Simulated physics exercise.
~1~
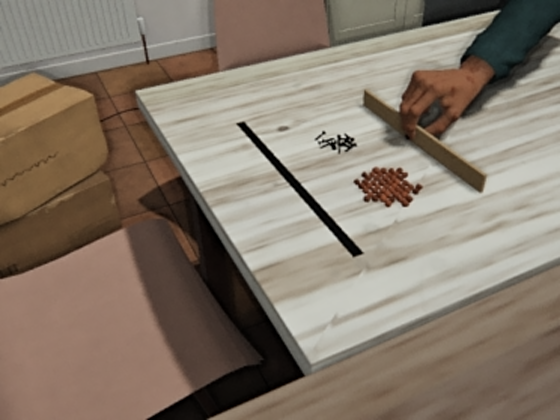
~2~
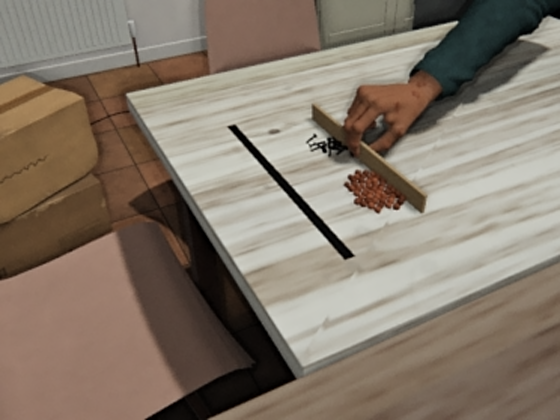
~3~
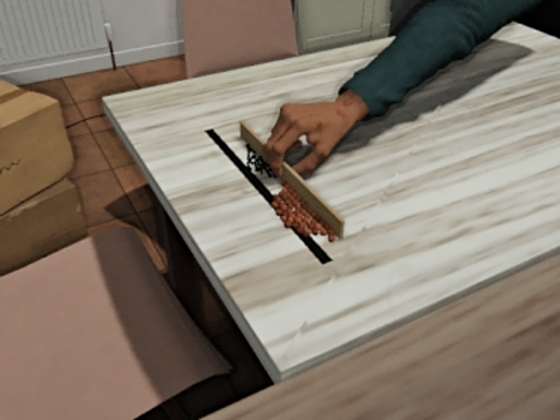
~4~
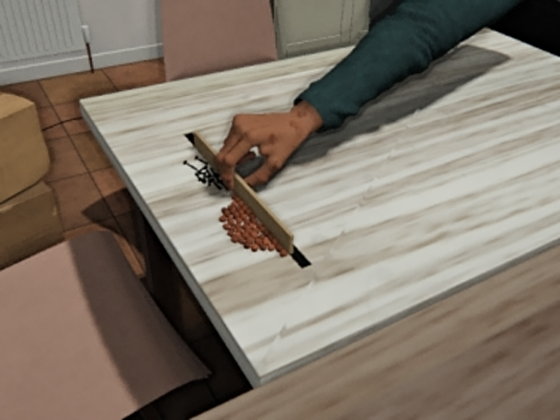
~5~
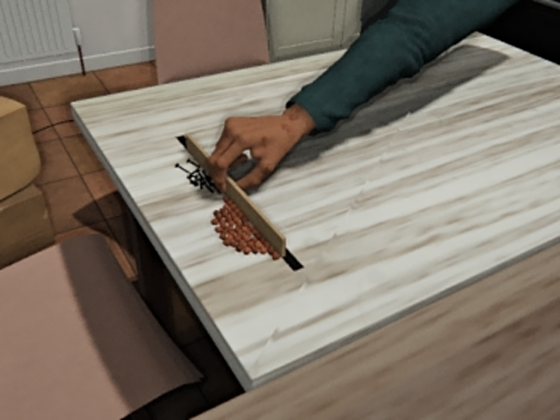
A hand sliding an upright strip of card left across a table, pushing reddish and black heaps, stopping at the black tape.
